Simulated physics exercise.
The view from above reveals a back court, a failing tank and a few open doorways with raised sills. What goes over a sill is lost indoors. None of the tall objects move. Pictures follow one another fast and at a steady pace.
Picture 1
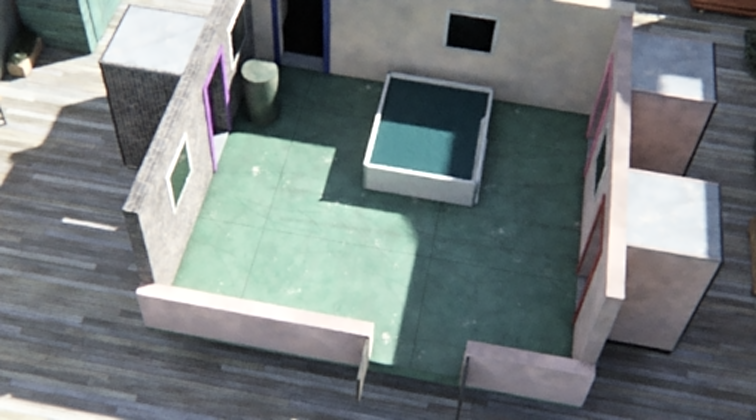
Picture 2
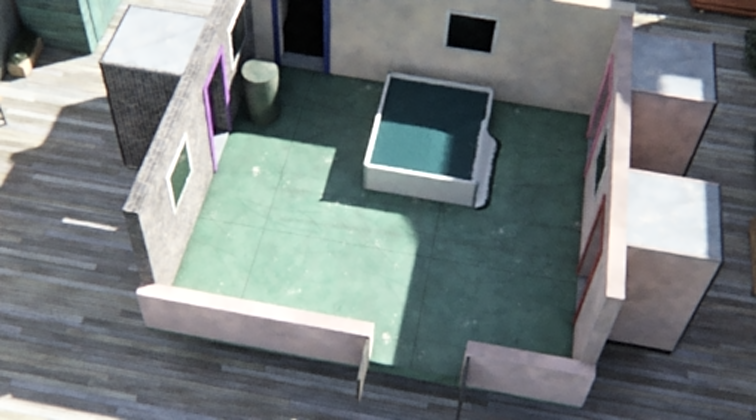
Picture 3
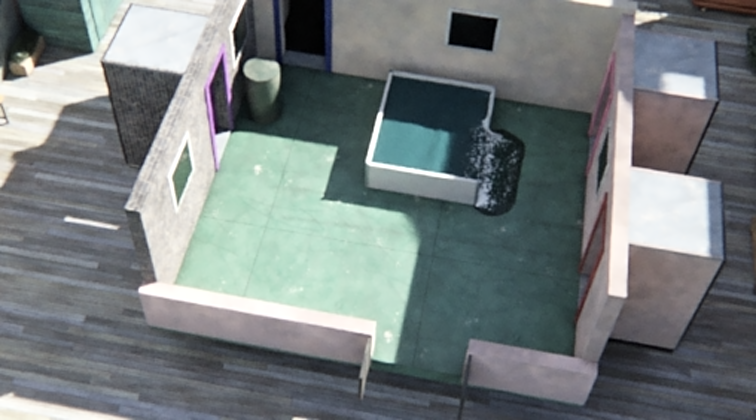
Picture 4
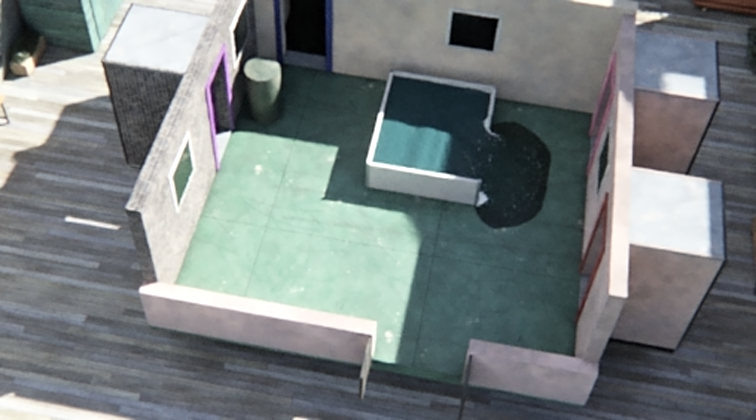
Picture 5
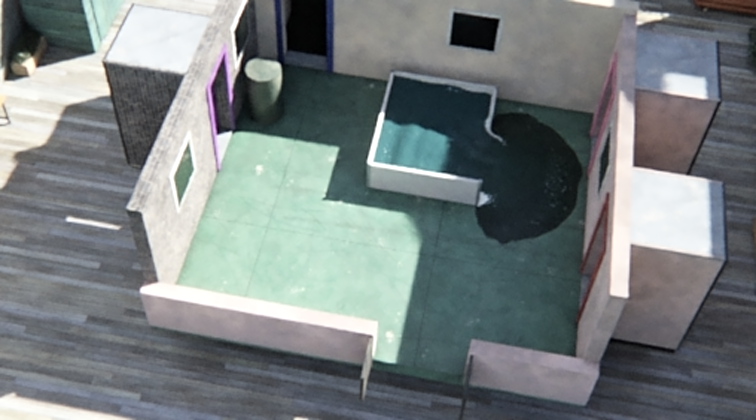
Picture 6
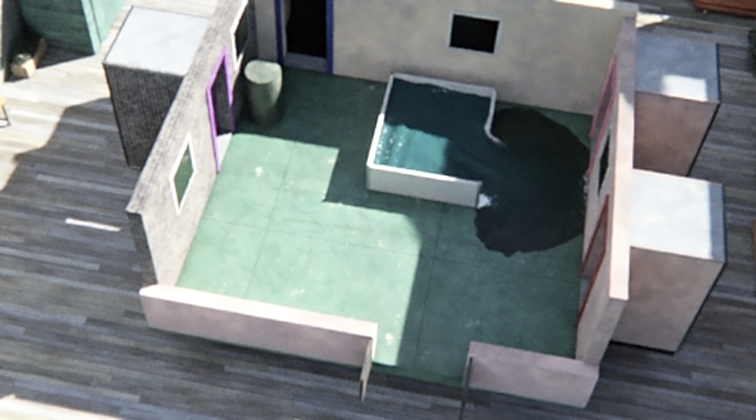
Water pours from the right side of a tank and spreads across the green floor.
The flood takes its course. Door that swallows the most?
Pink.
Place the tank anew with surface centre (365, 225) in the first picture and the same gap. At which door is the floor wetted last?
Answer: The one in purple.
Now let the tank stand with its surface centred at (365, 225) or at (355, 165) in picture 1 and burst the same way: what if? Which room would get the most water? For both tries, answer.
Case 1: The door marked red; case 2: The one in red.
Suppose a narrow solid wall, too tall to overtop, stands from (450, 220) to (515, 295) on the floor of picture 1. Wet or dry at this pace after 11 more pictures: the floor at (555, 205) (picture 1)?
There: Wet.
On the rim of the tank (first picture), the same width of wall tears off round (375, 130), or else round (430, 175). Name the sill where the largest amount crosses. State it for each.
Case 1 - the purple one. Case 2 - the red door.
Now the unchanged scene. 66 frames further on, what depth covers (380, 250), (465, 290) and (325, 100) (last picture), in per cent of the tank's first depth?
Respectively 4, 6 and 2 per cent.
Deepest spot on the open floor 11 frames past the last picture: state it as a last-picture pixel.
Somewhere around (580, 202).
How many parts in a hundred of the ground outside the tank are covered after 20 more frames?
Some 35 in a hundred.
A moment on, water covers 20 % of the floor; pink door some in, red door not reached, blue door not reached, purple door not reached.
Next, water covers 25 % of the floor; pink door a lot in, red door a trickle in, blue door not reached, purple door not reached.
Then, water covers 35 % of the floor; pink door a lot in, red door some in, blue door not reached, purple door not reached.
Later, water covers 65 % of the floor; pink door a lot in, red door a lot in, blue door wet at the sill, nothing in, purple door not reached.
In the end, water covers 85 % of the floor; pink door a lot in, red door a lot in, blue door wet at the sill, nothing in, purple door wet at the sill, nothing in; the pink door has let in the most.
